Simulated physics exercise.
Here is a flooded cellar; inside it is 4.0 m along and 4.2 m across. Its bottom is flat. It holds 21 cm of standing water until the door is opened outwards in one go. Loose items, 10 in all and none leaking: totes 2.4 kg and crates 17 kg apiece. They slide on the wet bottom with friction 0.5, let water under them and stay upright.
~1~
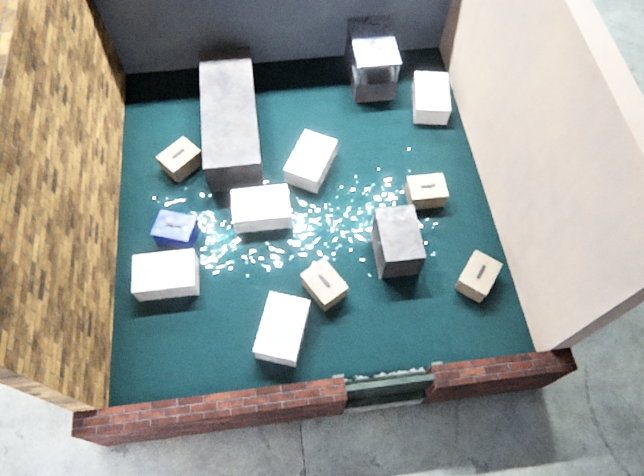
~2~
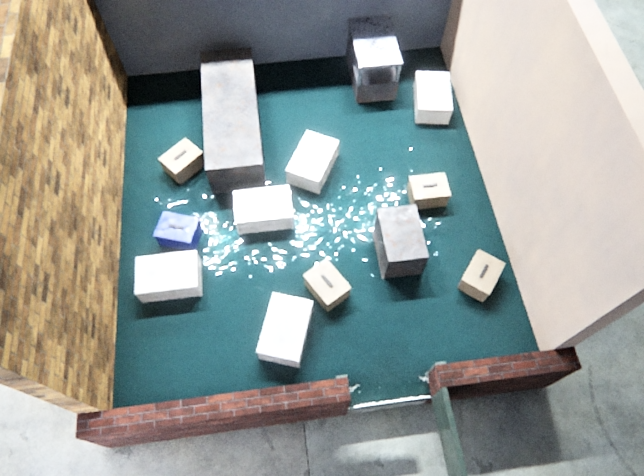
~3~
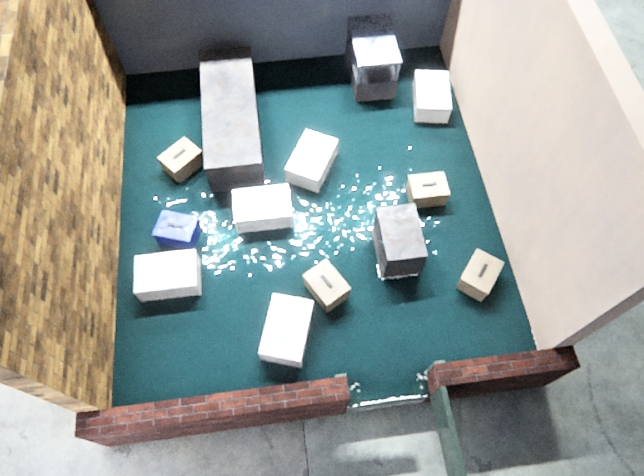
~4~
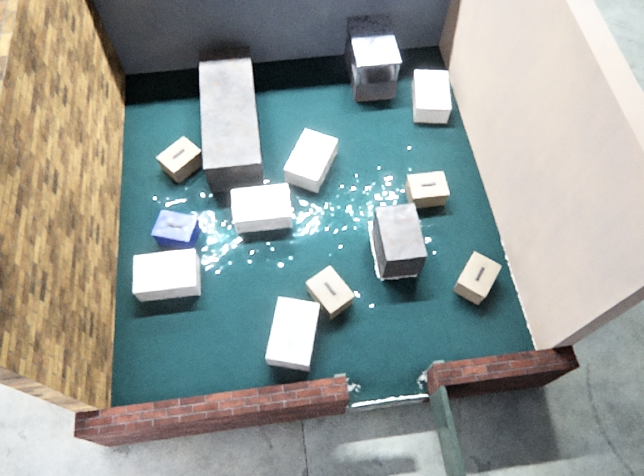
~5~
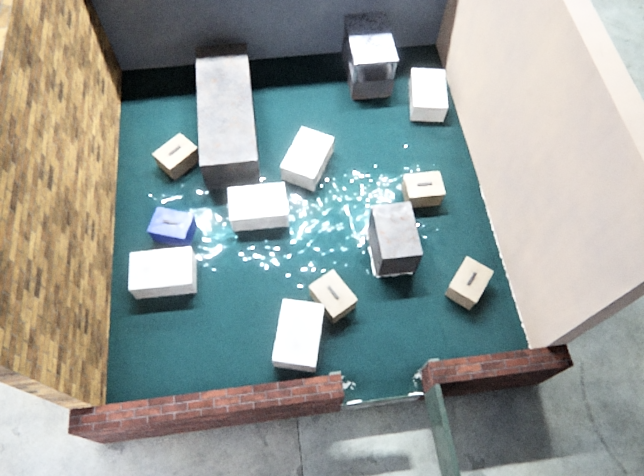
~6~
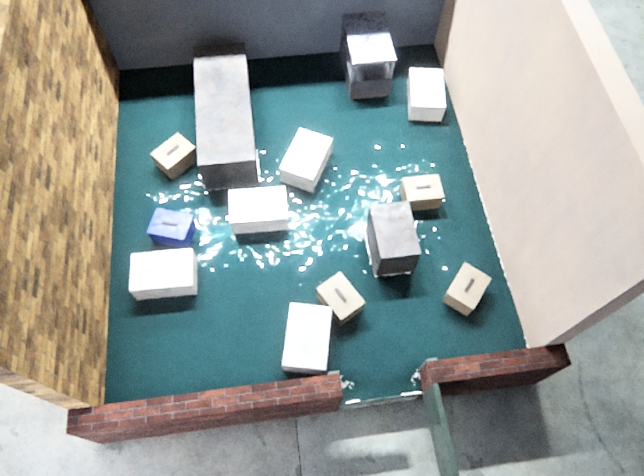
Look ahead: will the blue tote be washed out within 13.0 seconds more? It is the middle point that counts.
The blue tote remains inside.
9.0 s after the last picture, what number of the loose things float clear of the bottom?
I count 7.
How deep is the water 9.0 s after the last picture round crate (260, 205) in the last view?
Roughly 15 cm.
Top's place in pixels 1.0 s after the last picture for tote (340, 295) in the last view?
Near (374, 305).
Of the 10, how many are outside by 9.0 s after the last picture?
I count 3.
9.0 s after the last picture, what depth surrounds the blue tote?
About 15 cm.
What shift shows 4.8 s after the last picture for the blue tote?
Roughly 40 cm by then.
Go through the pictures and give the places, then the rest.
The blue tote at (174, 225), afloat; about 3150 L in view; 0 of 10 have shifted, in the first frame.
The blue tote at (177, 227), afloat; 21 cm deep round most things; 0 of 10 have shifted, in the second frame.
The blue tote at (176, 226) floats; 21 cm deep round most things; 0 of 10 have shifted, in the third frame.
The blue tote at (175, 226) floats; about 3060 L in view; 2 of 10 have shifted, in the fourth frame.
The blue tote at (171, 223), afloat; about 3020 L in view; 3 of 10 have shifted, in the fifth frame.
The blue tote at (170, 224), afloat; 20 cm deep round most things; 4 of 10 have shifted, in the sixth frame.
Then, 1.0 s after the last picture the blue tote is near (177, 231), 0.1 m from its start, afloat; 0 of 10 are out; 10 afloat.
Then, 4.8 s after the last picture the blue tote is near (195, 253), 0.4 m from its start, afloat; 2 of 10 are out; 8 afloat.
Then, 9.0 s after the last picture the blue tote is near (214, 275), 0.7 m from its start, afloat; 3 of 10 are out; 7 afloat.
Then, 13.0 s after the last picture the blue tote is near (250, 283), 1.1 m from its start, afloat; 4 of 10 are out; 6 afloat.
